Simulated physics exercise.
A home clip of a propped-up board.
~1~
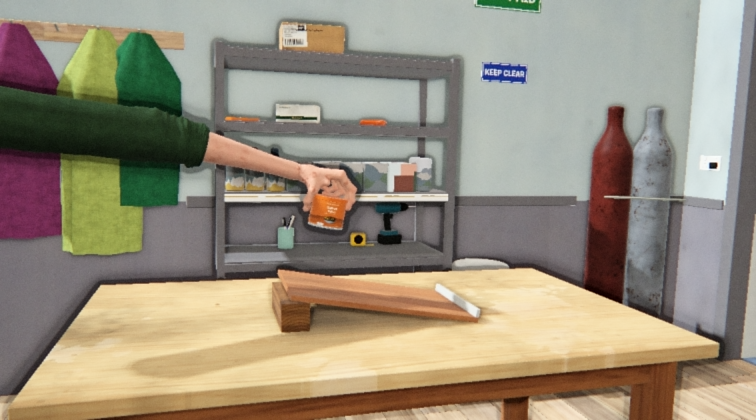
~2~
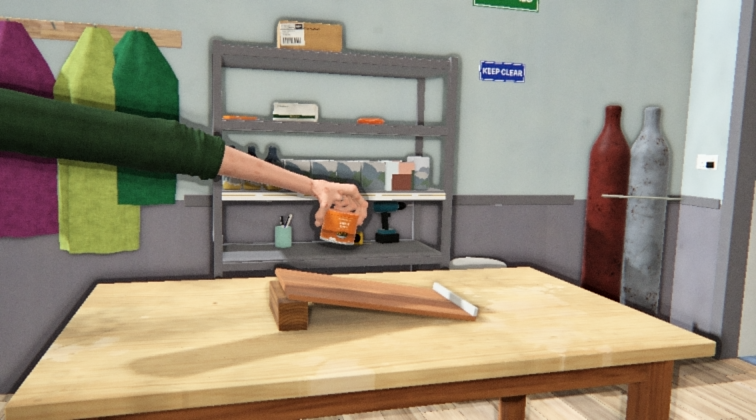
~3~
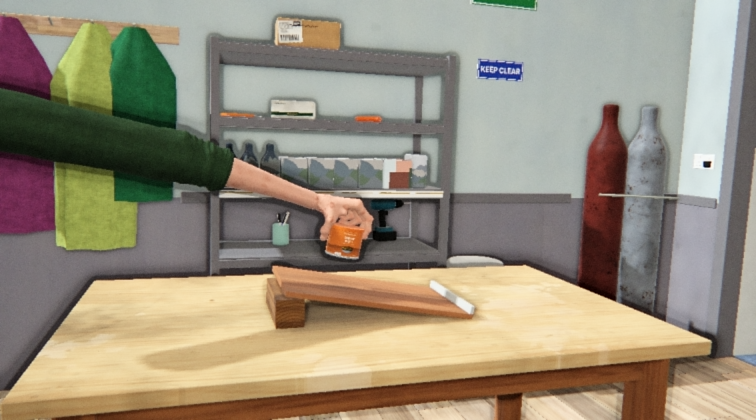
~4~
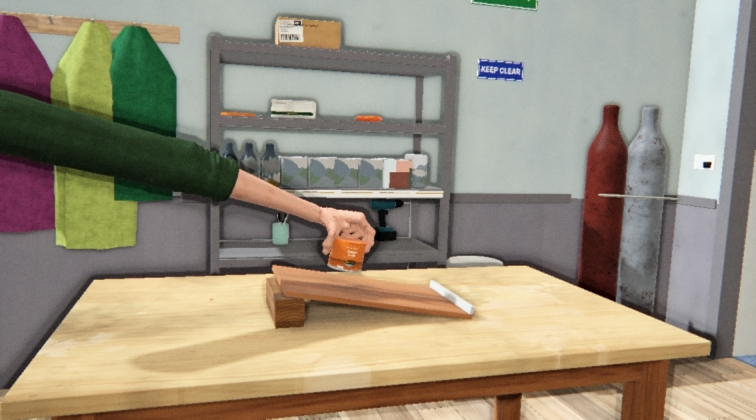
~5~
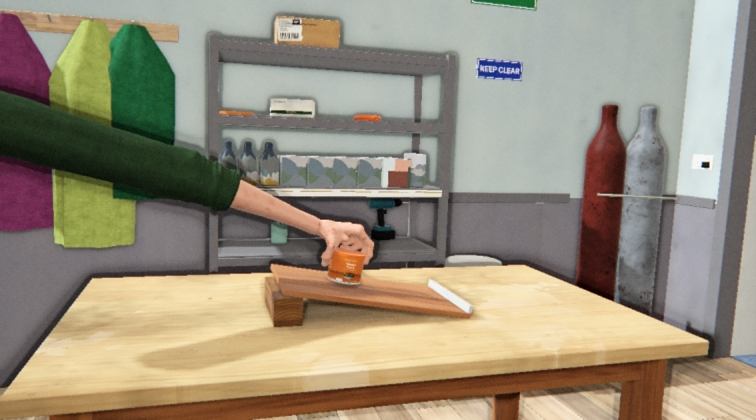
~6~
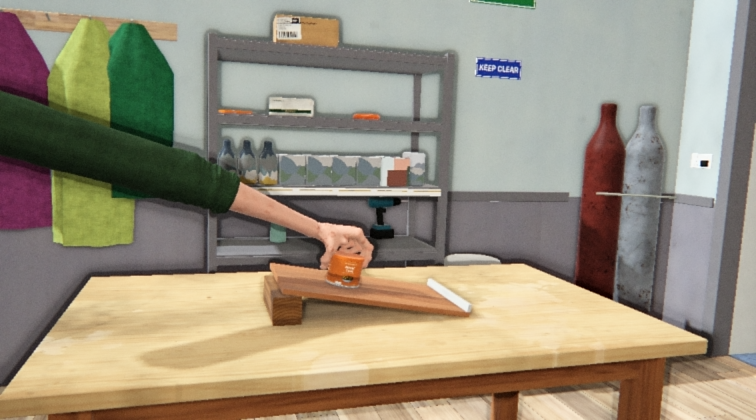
The footage shows a green-sleeved arm reaching from the left over a wooden board propped up on a table, lowering an orange tub until it sits on the sloping board, with the hand still on it.
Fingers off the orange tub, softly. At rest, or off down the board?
Here the orange tub remains at rest.
Then, 0.20 s past the last view, nothing moves.
Then, 0.50 s past the last view, orange tub resting near (345, 269).
Finally, it is still in place. Final places as the last picture's camera would see them, orange tub near (346, 269). The orange tub stays where it is put.
